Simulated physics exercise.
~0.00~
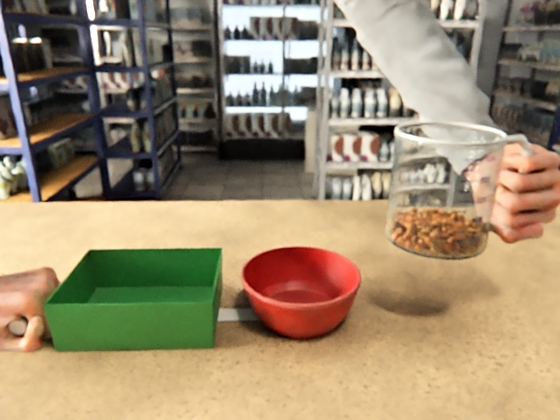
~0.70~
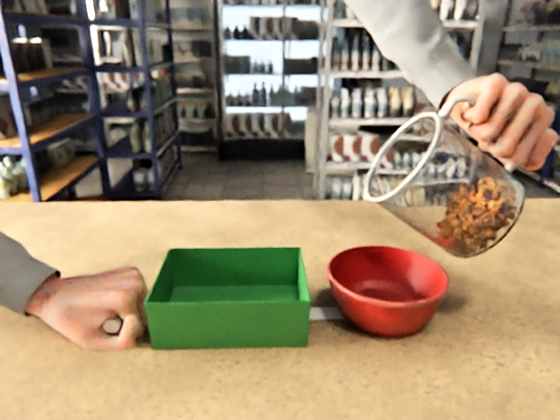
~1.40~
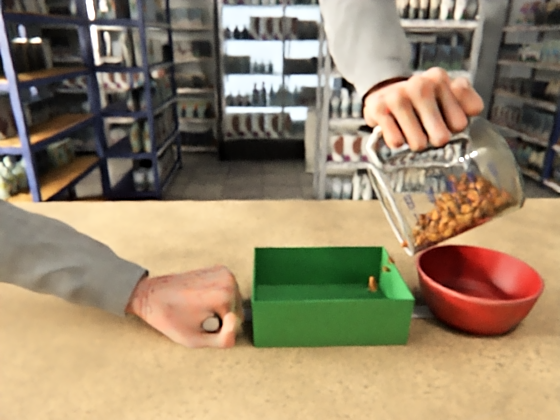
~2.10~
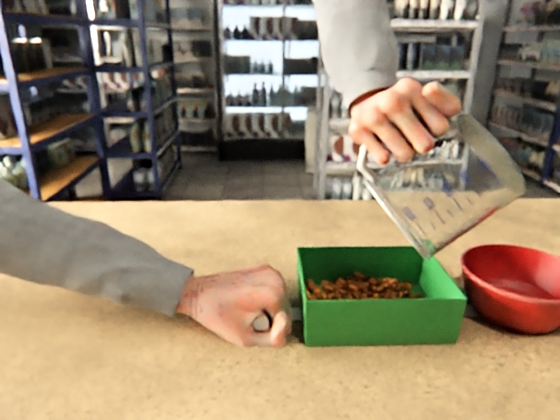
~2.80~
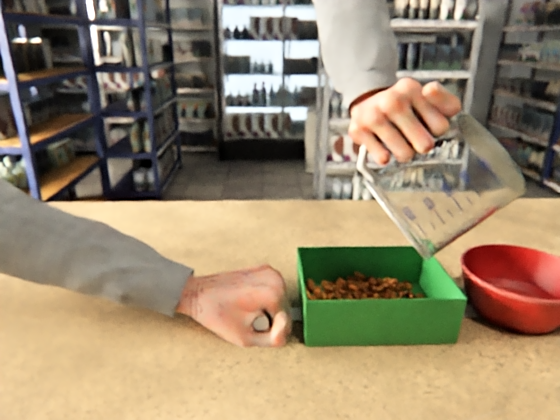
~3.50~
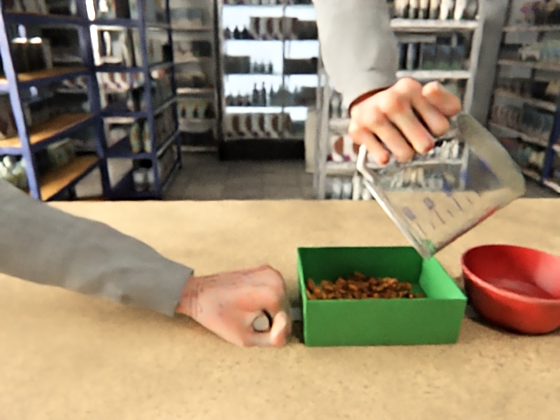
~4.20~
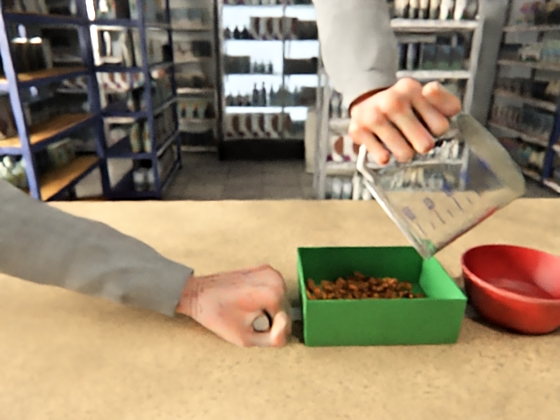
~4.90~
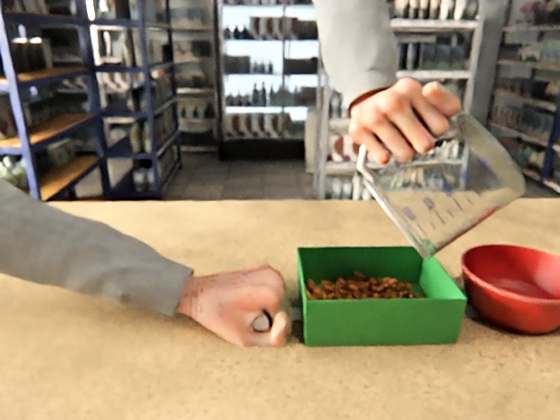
A clear jug holding a small heap of brown cat kibble is held up by a hand at the right, above a table with shelves of goods behind. At the left, another hand pushes a green tin and a red bowl to the right in a row. As they slide along, the jug tips over steadily, and kibble begins to drop into the green tin. The row halts with the tin beneath the jug's mouth, and the jug empties. It stays tilted and still, with all the kibble in the green tin and the red bowl empty.
